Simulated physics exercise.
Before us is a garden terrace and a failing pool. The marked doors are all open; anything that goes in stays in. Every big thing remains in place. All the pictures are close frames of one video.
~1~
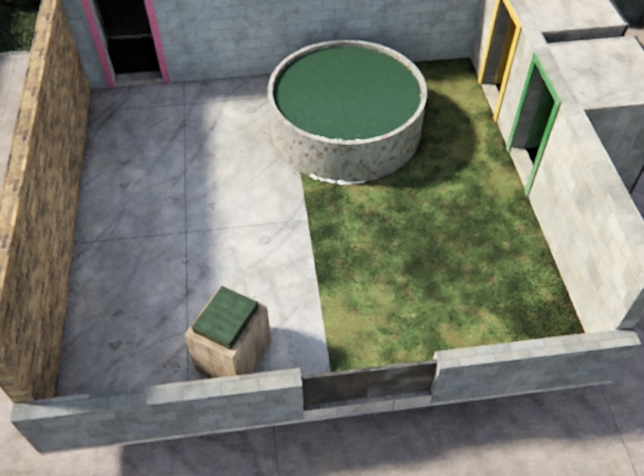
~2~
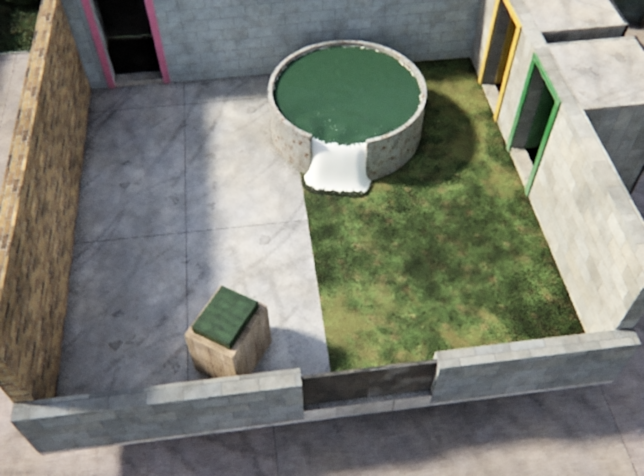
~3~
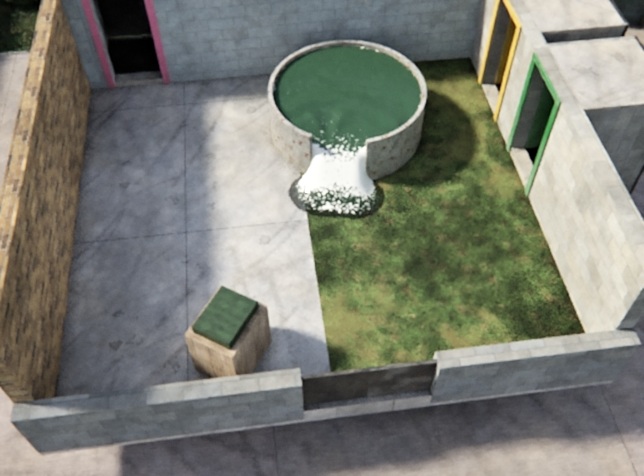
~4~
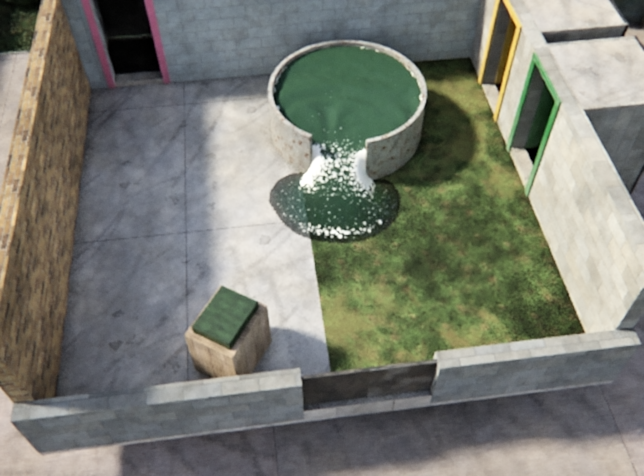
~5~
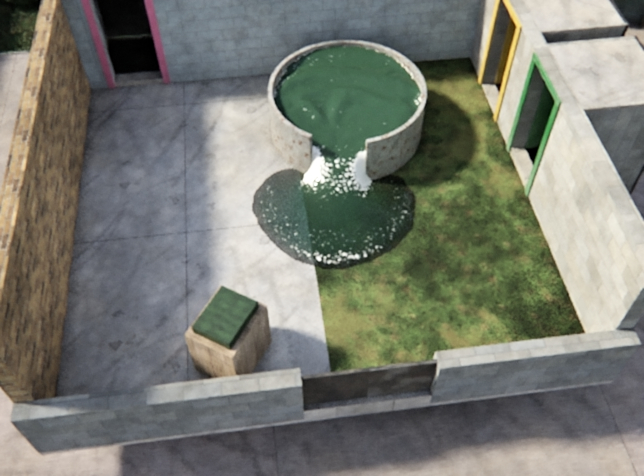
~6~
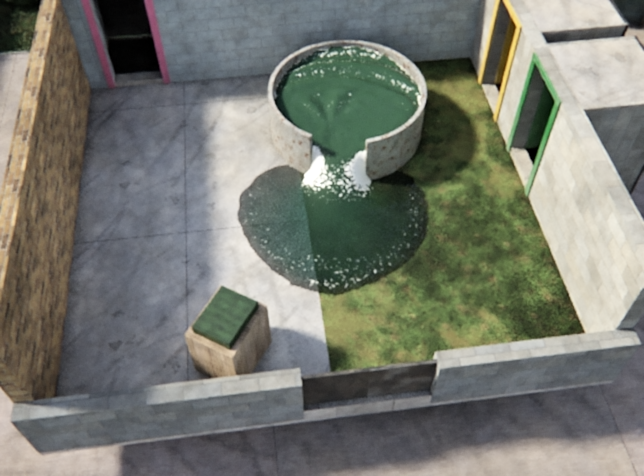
The video shows a walled terrace of paving and grass with a round tank of green water; a gap opens in its near side, and water pours out foaming, spreading in a widening pool across both surfaces.
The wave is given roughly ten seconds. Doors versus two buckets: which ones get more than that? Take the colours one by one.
In order: The yellow door will keep to two buckets; the green door will keep to two buckets; the pink door will keep to two buckets.
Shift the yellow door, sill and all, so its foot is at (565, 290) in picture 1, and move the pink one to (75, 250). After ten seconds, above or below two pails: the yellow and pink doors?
For yellow it ends up above, and for pink it remains below.
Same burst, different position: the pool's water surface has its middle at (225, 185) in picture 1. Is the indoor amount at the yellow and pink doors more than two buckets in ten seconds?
As I see it, the yellow door does not reach it; the pink door gets past it.
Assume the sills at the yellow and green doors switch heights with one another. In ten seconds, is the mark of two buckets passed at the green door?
The green one exceeds the limit.
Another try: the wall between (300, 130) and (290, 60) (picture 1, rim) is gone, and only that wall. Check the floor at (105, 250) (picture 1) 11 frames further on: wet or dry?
Soaked.
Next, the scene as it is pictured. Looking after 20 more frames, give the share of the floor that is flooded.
I make it 55 per cent.
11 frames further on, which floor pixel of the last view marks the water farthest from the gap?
Close to (83, 420), I think.
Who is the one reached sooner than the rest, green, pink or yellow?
Answer: The one in green.
A moment on, water covers 30 % of the floor; the yellow door not reached, the green door not reached, the pink door not reached.
Next, water covers 50 % of the floor; the yellow door not reached, the green door not reached, the pink door not reached.
Then, water covers 55 % of the floor; the yellow door not reached, the green door not reached, the pink door not reached.
Later, water covers 70 % of the floor; the yellow door not reached, the green door wet at the sill, nothing in, the pink door not reached.
In the end, water covers 100 % of the floor; the yellow door under two buckets in, the green door wet at the sill, nothing in, the pink door wet at the sill, nothing in.
